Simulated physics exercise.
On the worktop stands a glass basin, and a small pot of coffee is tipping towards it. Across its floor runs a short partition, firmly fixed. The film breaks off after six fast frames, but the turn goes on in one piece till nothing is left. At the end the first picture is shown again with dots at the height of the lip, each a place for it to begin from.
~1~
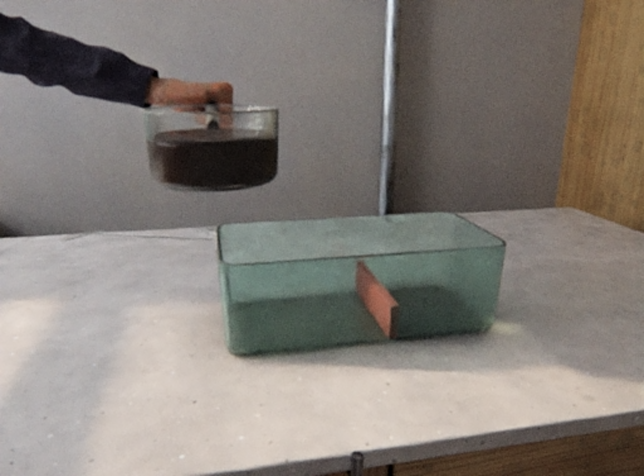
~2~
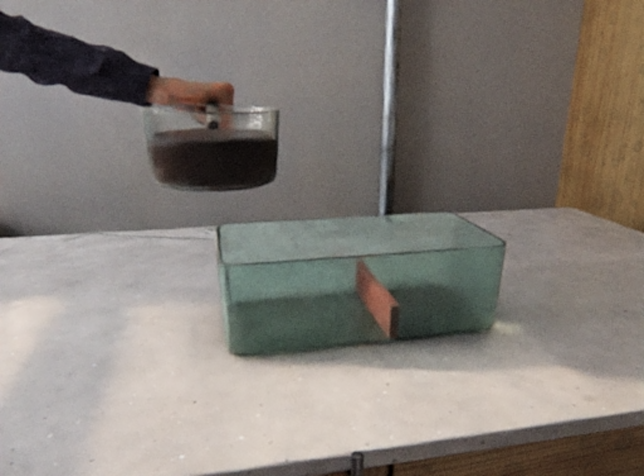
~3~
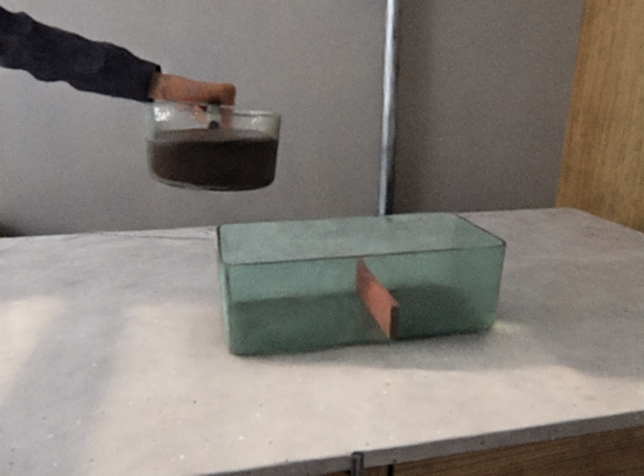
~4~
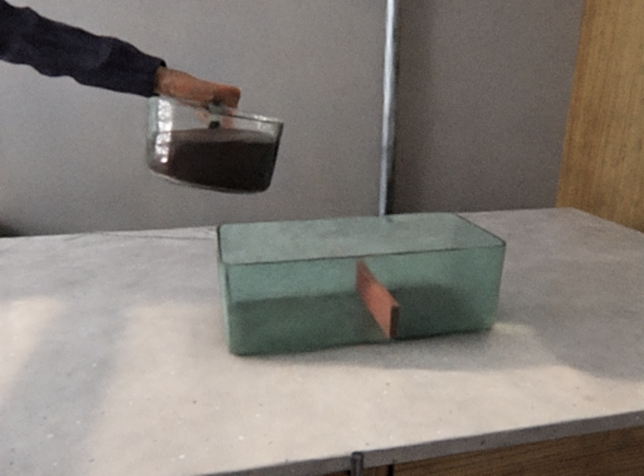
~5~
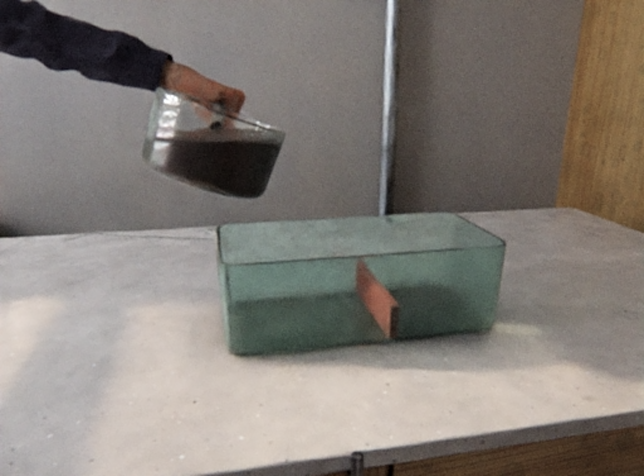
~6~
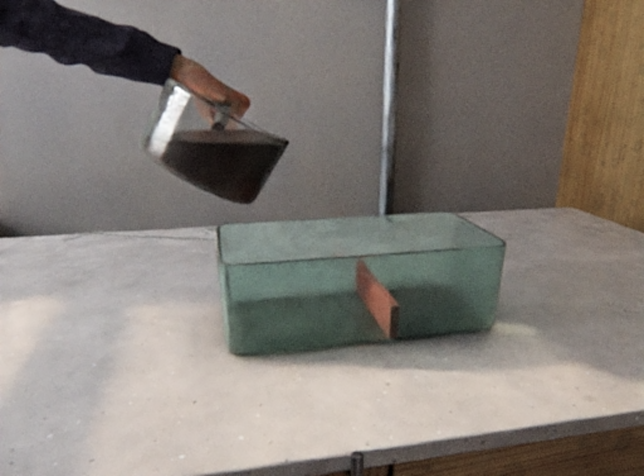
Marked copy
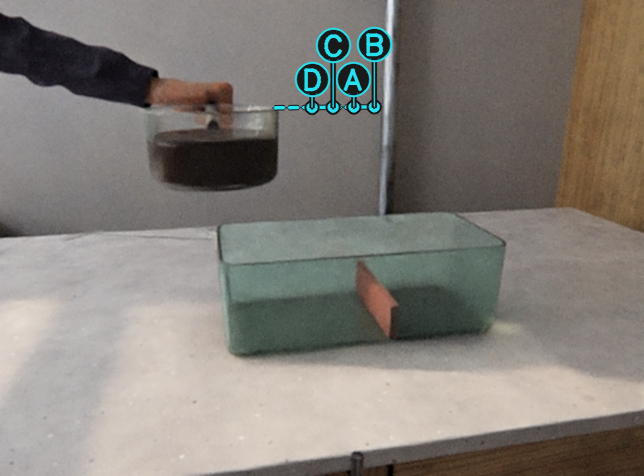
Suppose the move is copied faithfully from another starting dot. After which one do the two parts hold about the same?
The answer is dot C.
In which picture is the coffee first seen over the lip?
Picture 6.
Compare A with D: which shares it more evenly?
A it is.
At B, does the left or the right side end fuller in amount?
The right side.
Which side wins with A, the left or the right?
The right one.
In cyan, A at (353, 107); B at (374, 106); C at (333, 107); D at (312, 107).
Choosing A, about 30 % ends left of the wall and 70 % right of it.
Choosing B, about 12 % ends left of the wall and 88 % right of it.
Choosing C, about 52 % ends left of the wall and 48 % right of it.
Choosing D, about 83 % ends left of the wall and 16 % right of it.
